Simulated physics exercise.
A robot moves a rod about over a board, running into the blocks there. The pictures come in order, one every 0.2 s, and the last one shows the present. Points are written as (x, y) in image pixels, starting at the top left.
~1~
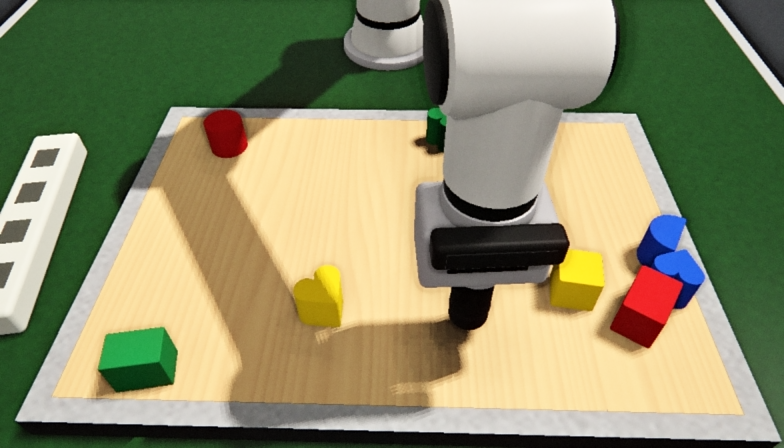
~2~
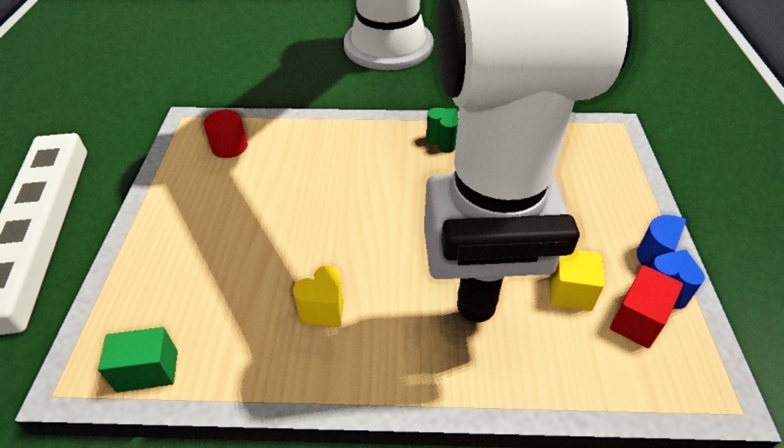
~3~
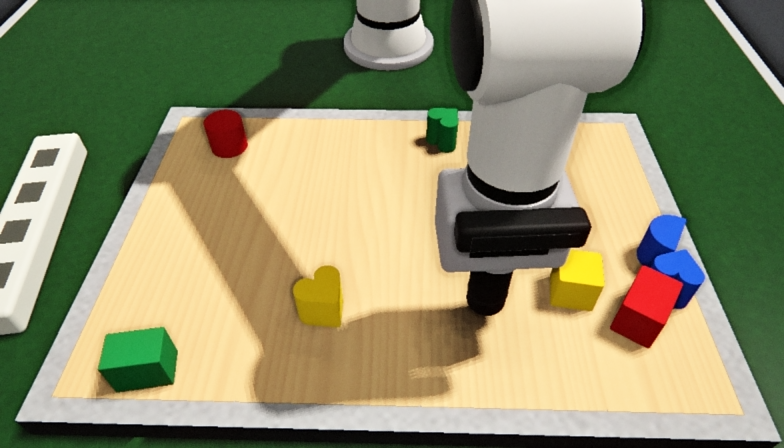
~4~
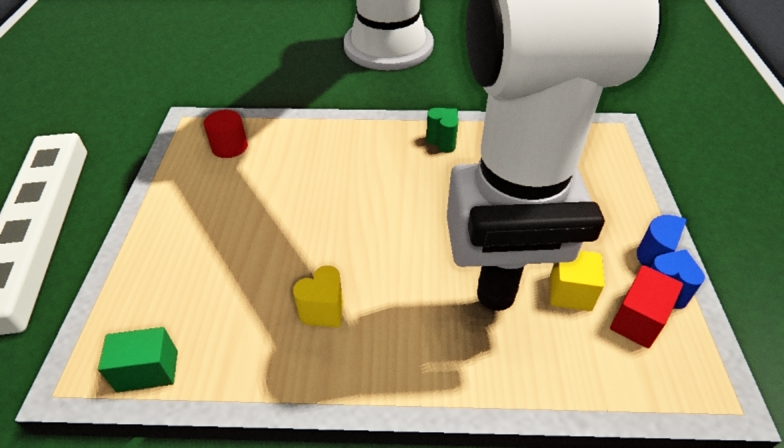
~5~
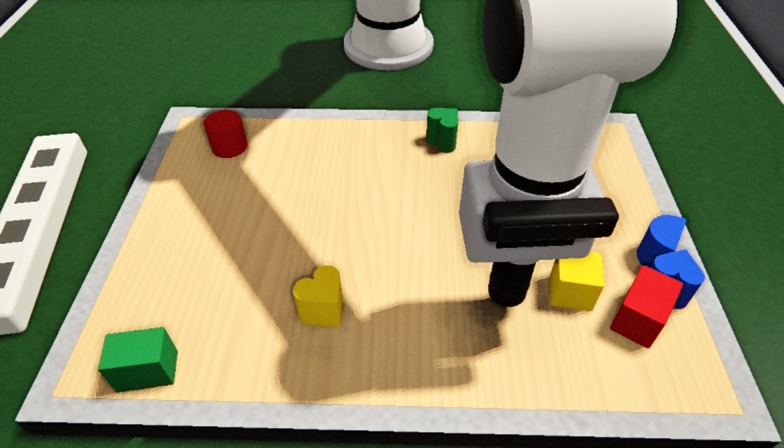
White robot arm sliding a black rod slowly right across a wooden board toward a yellow block, the colourful blocks staying still.
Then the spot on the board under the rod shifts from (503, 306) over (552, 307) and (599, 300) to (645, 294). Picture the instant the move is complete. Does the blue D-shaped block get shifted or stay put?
At the end of the path, the blue D-shaped block remains in its old spot.
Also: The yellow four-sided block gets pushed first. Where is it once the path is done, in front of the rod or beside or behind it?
Slid off.
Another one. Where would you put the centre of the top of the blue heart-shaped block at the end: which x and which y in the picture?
Its top middle is near (701, 263).
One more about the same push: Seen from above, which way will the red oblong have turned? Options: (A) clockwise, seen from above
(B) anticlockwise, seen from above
Answer: A.
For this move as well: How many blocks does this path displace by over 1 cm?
Answer: Three or more.
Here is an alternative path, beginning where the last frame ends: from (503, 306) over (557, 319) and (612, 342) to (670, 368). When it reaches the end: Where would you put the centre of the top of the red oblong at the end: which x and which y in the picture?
Answer: (693, 300).
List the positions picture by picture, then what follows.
The first picture shows tip of the rod (468, 314), middles of tops, yellow four-sided block (581, 266), red oblong (654, 293), blue D-shaped block (668, 229), blue heart-shaped block (681, 266).
The second picture shows rod (476, 307), nothing pushed.
The third picture shows rod (485, 301), nothing pushed.
The fourth picture shows rod (496, 296), nothing pushed.
The fifth picture shows rod (507, 292), yellow four-sided block (581, 266), red oblong (654, 293), blue D-shaped block (668, 229), blue heart-shaped block (681, 266).
On the path given first. One third of the way, rod (558, 293); yellow four-sided block (595, 261), turned 20° anticlockwise.
Two thirds of the way, rod (606, 286); yellow four-sided block (623, 247), turned 75° anticlockwise.
At the end, rod (653, 280); yellow four-sided block (631, 238), turned 105° anticlockwise; red oblong (680, 303), turned 30° clockwise; blue D-shaped block unmoved; blue heart-shaped block (701, 263).
